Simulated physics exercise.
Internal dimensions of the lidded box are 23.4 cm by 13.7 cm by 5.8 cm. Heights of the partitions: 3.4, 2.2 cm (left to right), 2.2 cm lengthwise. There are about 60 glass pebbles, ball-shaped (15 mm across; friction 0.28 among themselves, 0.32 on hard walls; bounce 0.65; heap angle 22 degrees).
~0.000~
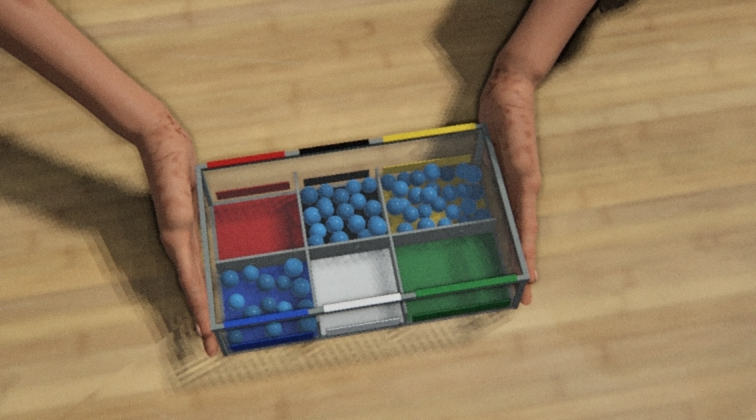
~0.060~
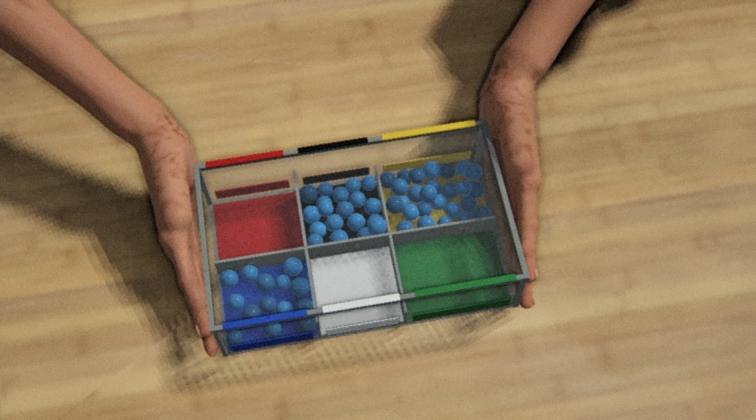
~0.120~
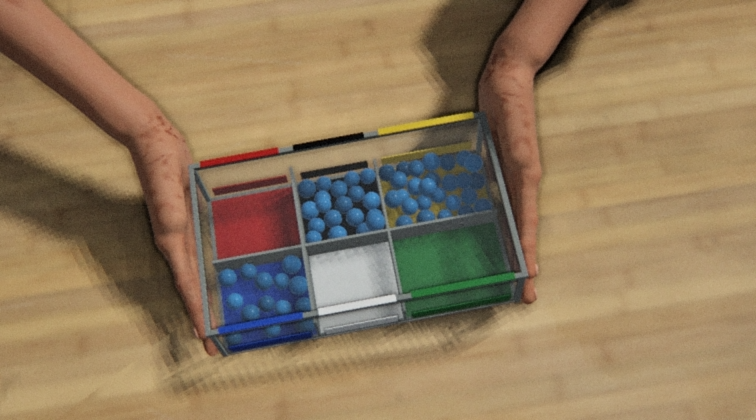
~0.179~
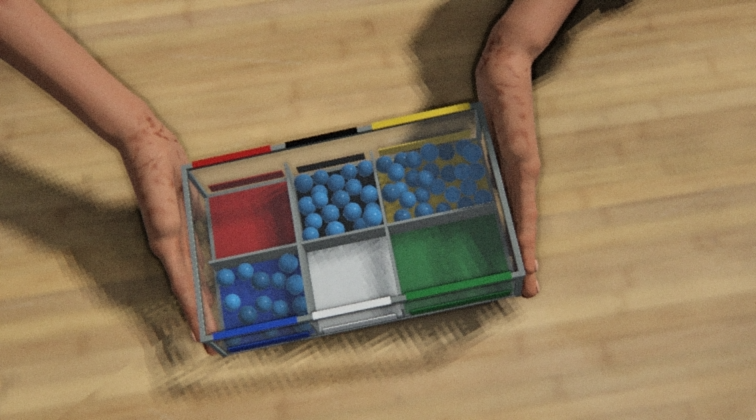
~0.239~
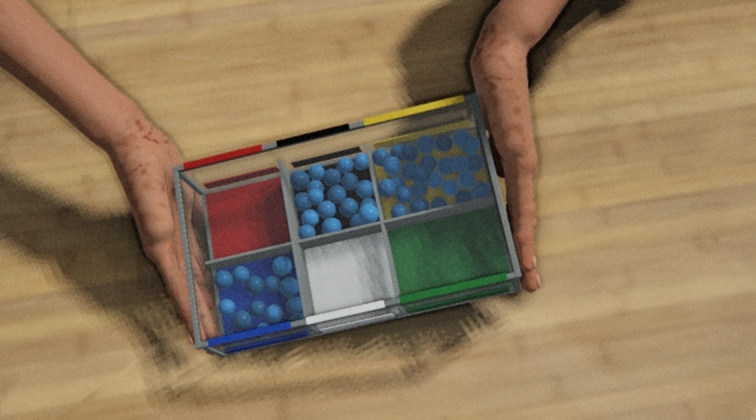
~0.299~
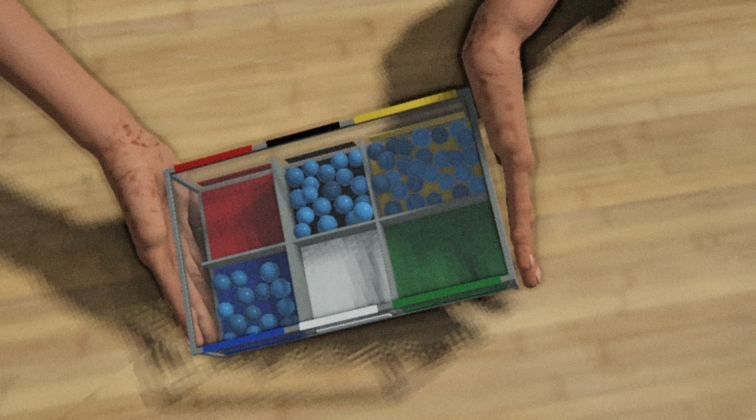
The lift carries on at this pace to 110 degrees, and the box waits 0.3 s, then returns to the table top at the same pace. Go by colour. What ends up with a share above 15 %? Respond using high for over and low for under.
Red compartment low, blue compartment high, green compartment low, yellow compartment low, white compartment high, black compartment low.
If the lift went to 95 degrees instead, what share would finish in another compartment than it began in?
It would come to about 75 per cent.
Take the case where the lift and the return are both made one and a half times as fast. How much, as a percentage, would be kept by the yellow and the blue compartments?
Yellow 0 %, blue 80 %.
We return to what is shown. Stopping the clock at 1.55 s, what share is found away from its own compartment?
Estimate: Some 75 %.
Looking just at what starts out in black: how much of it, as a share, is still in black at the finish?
About 0 per cent.
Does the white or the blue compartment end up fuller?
The blue compartment.
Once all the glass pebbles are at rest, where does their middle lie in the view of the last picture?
Approximately (272, 304) in the last view.
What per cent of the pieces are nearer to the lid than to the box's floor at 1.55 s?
70 %.
After 1.55 s, tilt 110 degrees; red 5 %, blue 65 %, white 30 %.
After 2.39 s, tilt 55 degrees; blue 75 %, white 25 %.
Then, at 3.23 s, tilt 0 degrees; blue 75 %, white 25 %.
By 4.1 s all is still; red 0 %, blue 75 %, green 0 %, yellow 0 %, white 25 %, black 0 %.
